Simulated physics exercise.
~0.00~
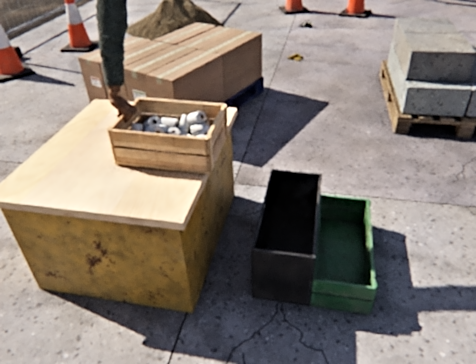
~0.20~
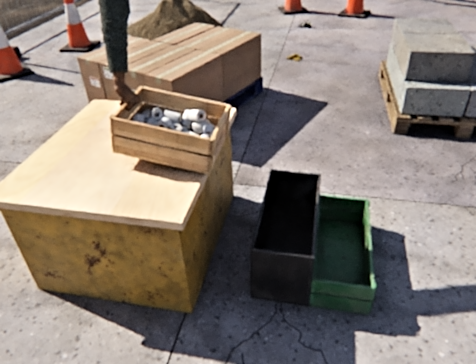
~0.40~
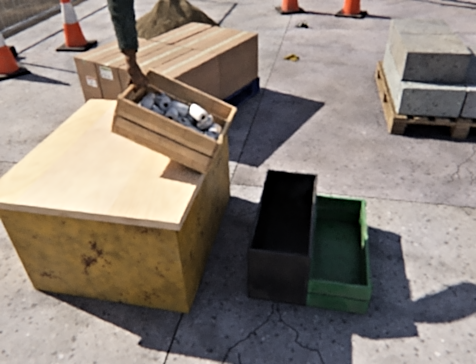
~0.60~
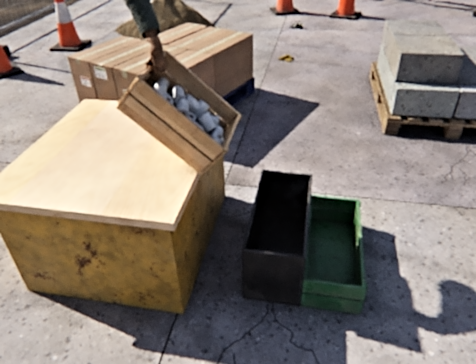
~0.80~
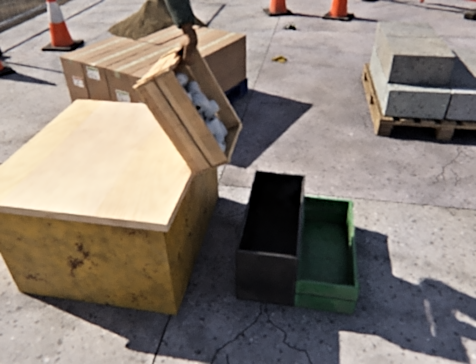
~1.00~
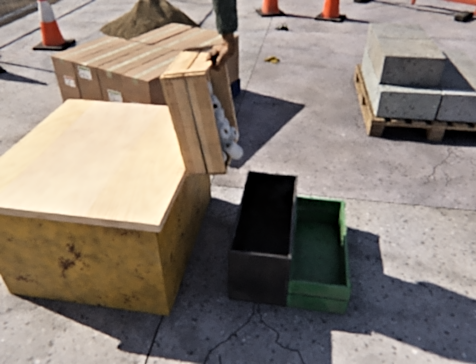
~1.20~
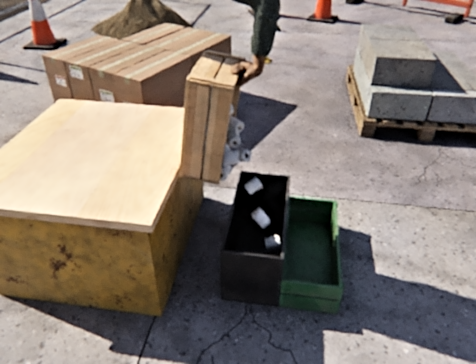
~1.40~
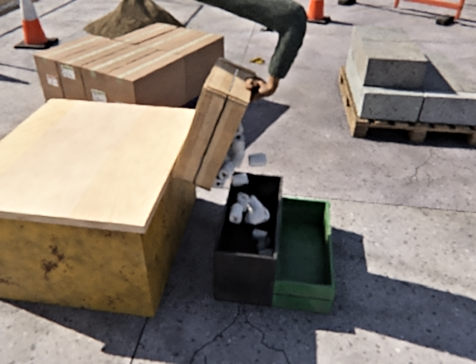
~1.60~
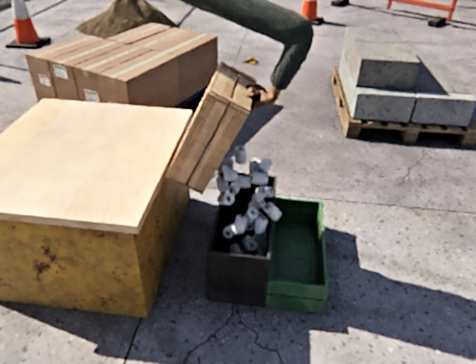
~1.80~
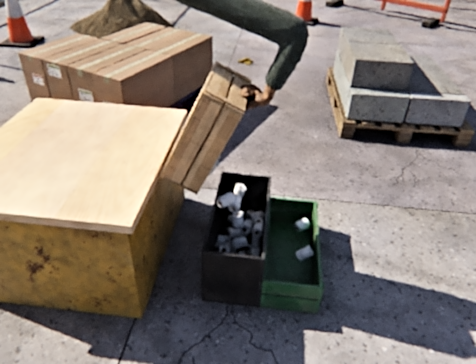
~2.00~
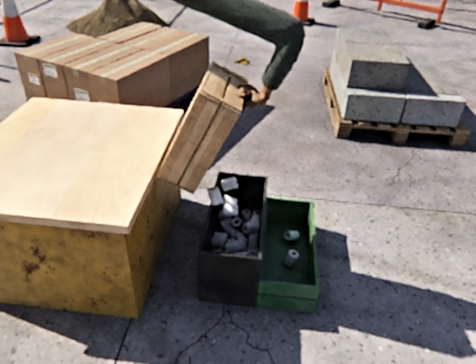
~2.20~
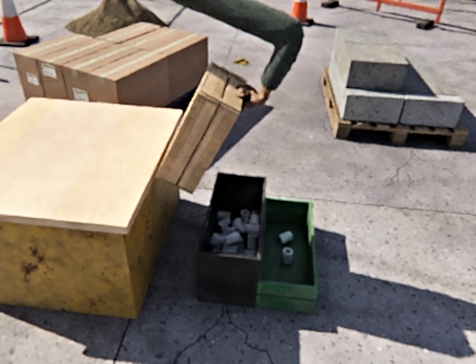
A wooden crate filled with small pale rolls rests on a large bench, gripped by a worker's hand, above a black bin and a green tub standing empty on the sunlit pavement. The worker tips the crate over the bench's right edge, turning it steeply until the first few rolls drop into the black bin. More tumble out in a rush, heaping up in the bin, while a couple land in the green tub. The crate stays tilted in the worker's hand as the rolls settle, most in the black bin and two in the green tub.
